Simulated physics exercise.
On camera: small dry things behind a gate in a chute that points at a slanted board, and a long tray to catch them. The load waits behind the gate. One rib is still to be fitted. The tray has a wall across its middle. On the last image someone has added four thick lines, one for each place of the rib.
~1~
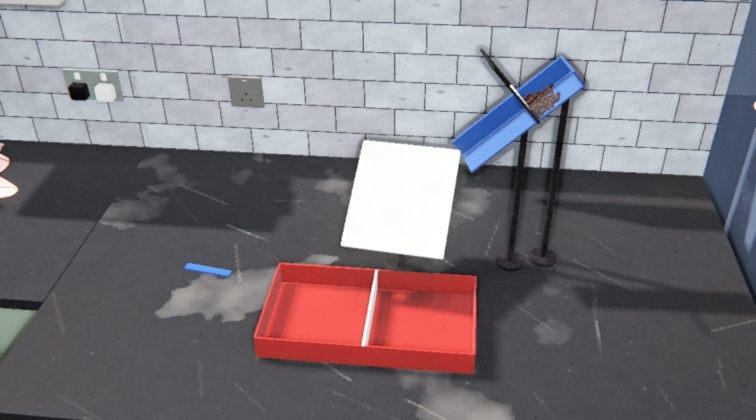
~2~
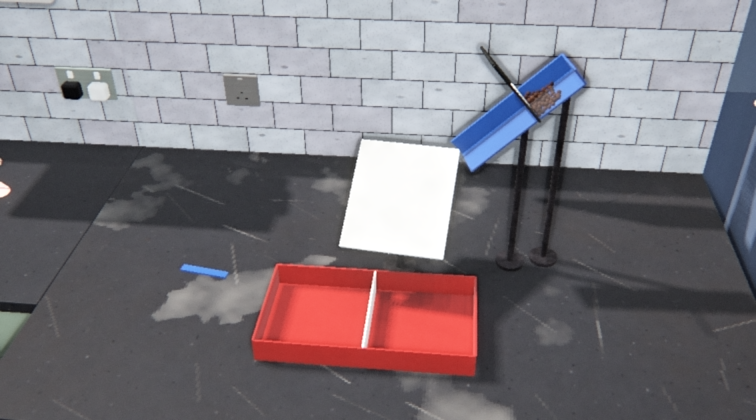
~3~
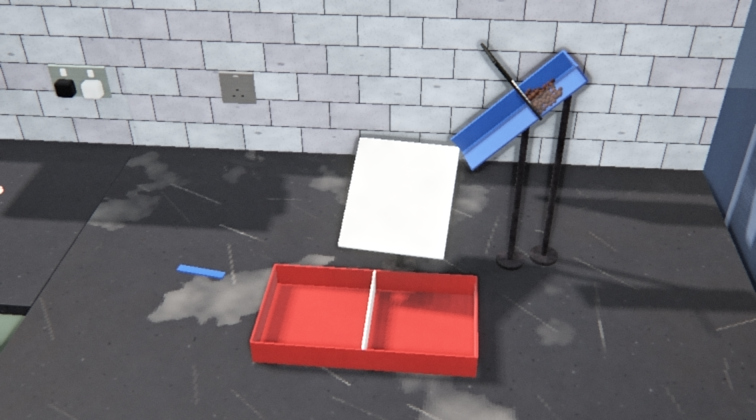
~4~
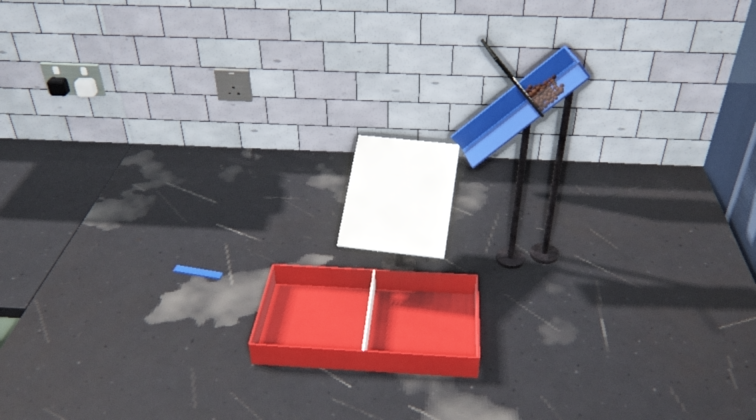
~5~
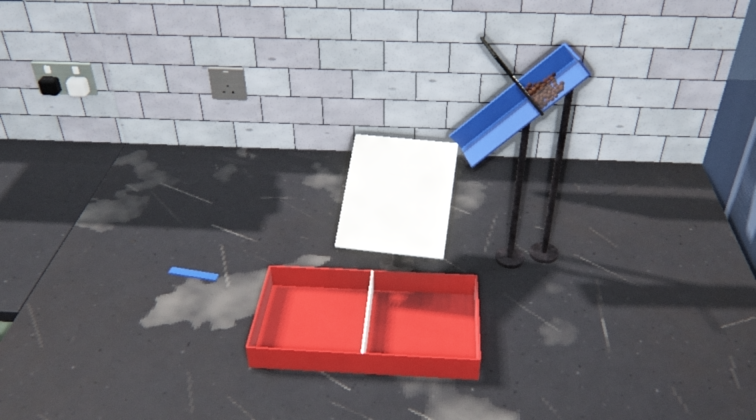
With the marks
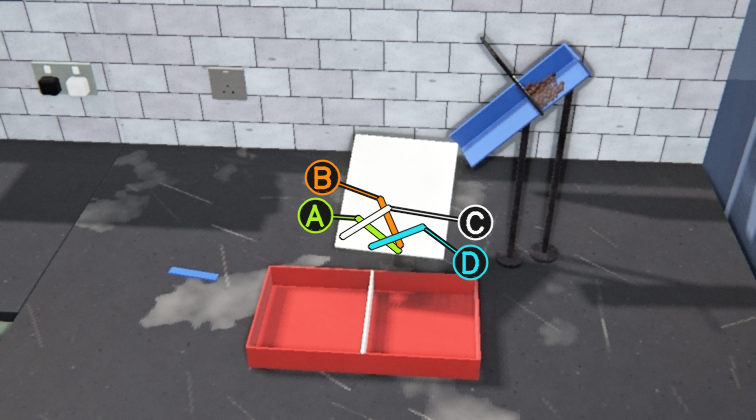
On a dark marbled worktop, dark berries sitting still in a sloping blue chute above a white board and divided red tray.
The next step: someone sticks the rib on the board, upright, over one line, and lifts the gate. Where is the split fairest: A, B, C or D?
The answer is line C.
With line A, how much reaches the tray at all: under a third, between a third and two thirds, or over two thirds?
Line A gives over two thirds.
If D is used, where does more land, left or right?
Left.
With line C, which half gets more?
The left half.
On the marked copy, line A from (358, 218) to (398, 250); line B from (380, 199) to (400, 245); line C from (388, 208) to (342, 236); line D from (422, 227) to (371, 246).
Choosing A, of what is caught, a small part in the left half, nearly all in the right.
Choosing B, of what is caught, a small part in the left half, nearly all in the right.
Choosing C, of what is caught, about two thirds in the left half, about a third in the right.
Choosing D, of what is caught, nearly all in the left half, a small part in the right.
